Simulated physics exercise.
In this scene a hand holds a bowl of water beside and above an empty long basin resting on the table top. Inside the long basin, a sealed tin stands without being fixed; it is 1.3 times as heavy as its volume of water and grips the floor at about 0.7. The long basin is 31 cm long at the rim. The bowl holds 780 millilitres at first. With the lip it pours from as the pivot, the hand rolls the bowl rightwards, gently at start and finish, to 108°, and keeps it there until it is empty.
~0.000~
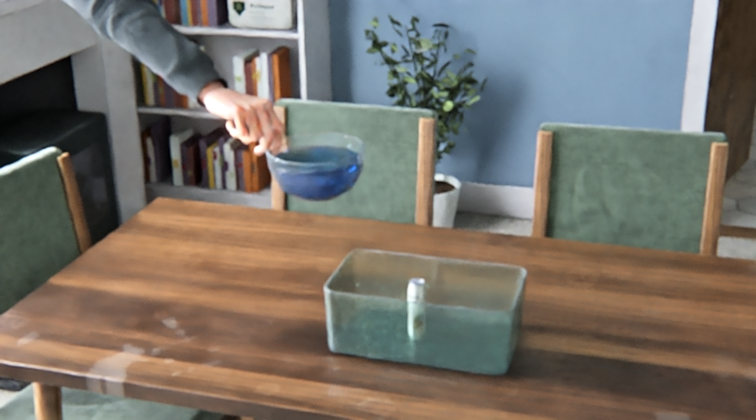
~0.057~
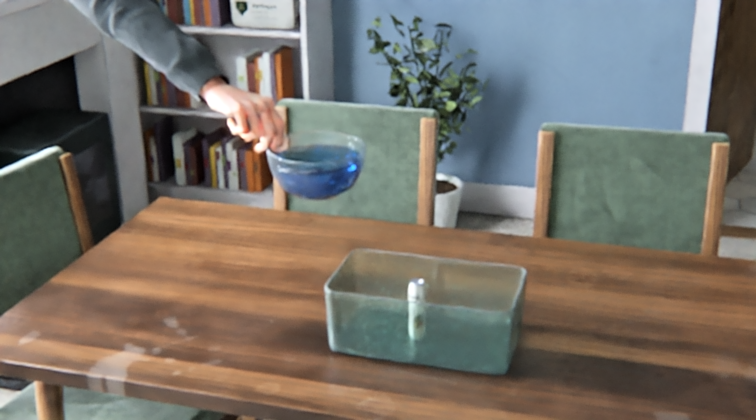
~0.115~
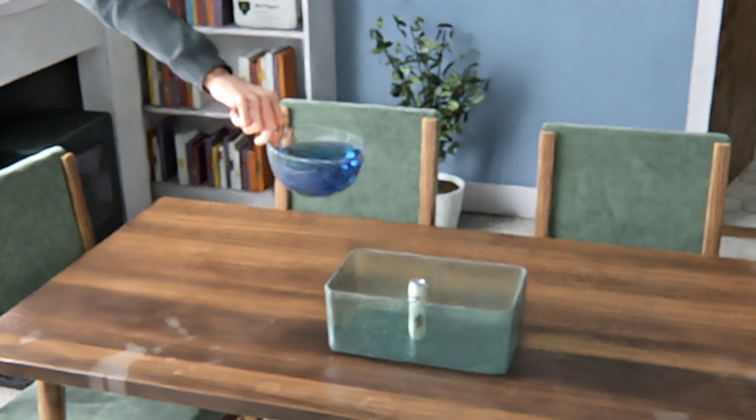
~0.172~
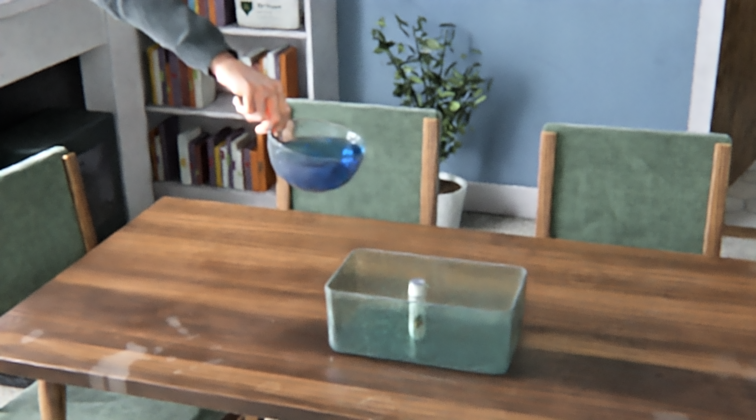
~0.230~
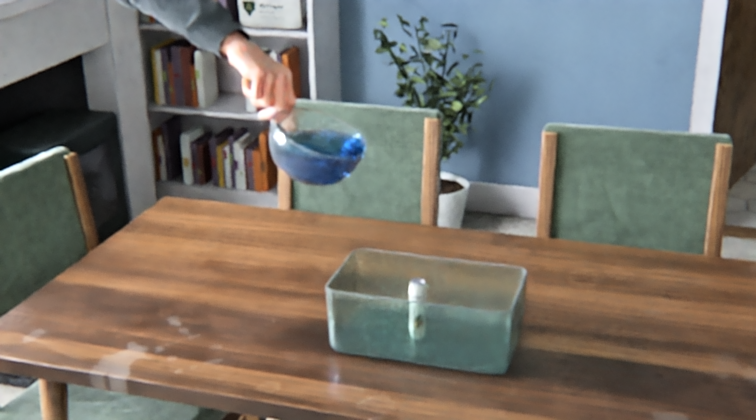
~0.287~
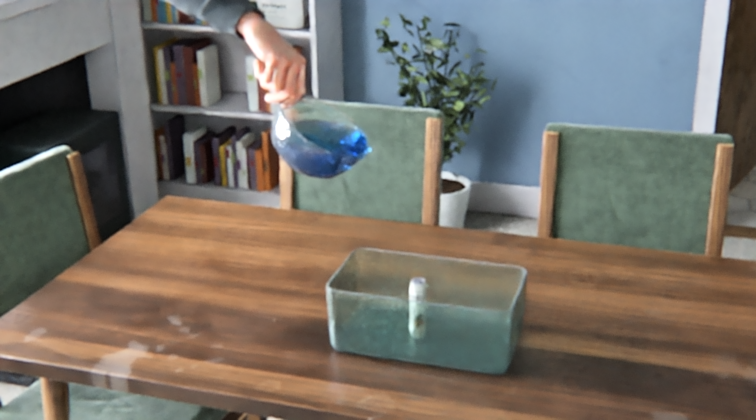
At the start, a hand holds a clear bowl of blue water level, above and to the left of a rectangular glass basin with a small tin standing inside on a wooden table. The hand then rolls the bowl rightwards, slowly at first and then further, until the blue water reaches its right lip.
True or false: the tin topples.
True.
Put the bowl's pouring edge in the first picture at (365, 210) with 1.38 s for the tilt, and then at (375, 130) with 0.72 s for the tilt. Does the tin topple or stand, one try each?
First it remains upright; then it goes over.
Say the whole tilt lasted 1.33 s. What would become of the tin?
With that tilt, the tin stays on its base.
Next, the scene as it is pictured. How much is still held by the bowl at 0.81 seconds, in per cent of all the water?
About 0 percent.
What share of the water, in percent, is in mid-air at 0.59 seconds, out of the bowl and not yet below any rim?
Around 66 in a hundred.
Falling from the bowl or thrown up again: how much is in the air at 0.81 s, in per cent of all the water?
I'd say some 20 per cent is in the air.
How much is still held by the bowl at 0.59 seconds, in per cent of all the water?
I'd put it near 28 percent.
By 0.59 s the tilt is 91° and 28 per cent is still to pour; the tin stands where it began.
By 0.81 s the tilt is 108° and 0 per cent is still to pour; the tin stands where it began.
By 1.04 s the tilt is 108° and 0 per cent is still to pour; the tin leans 24°.
By 1.29 s the tilt is 108° and 0 per cent is still to pour; the tin lies on its side.
At rest the tin lies on its side.
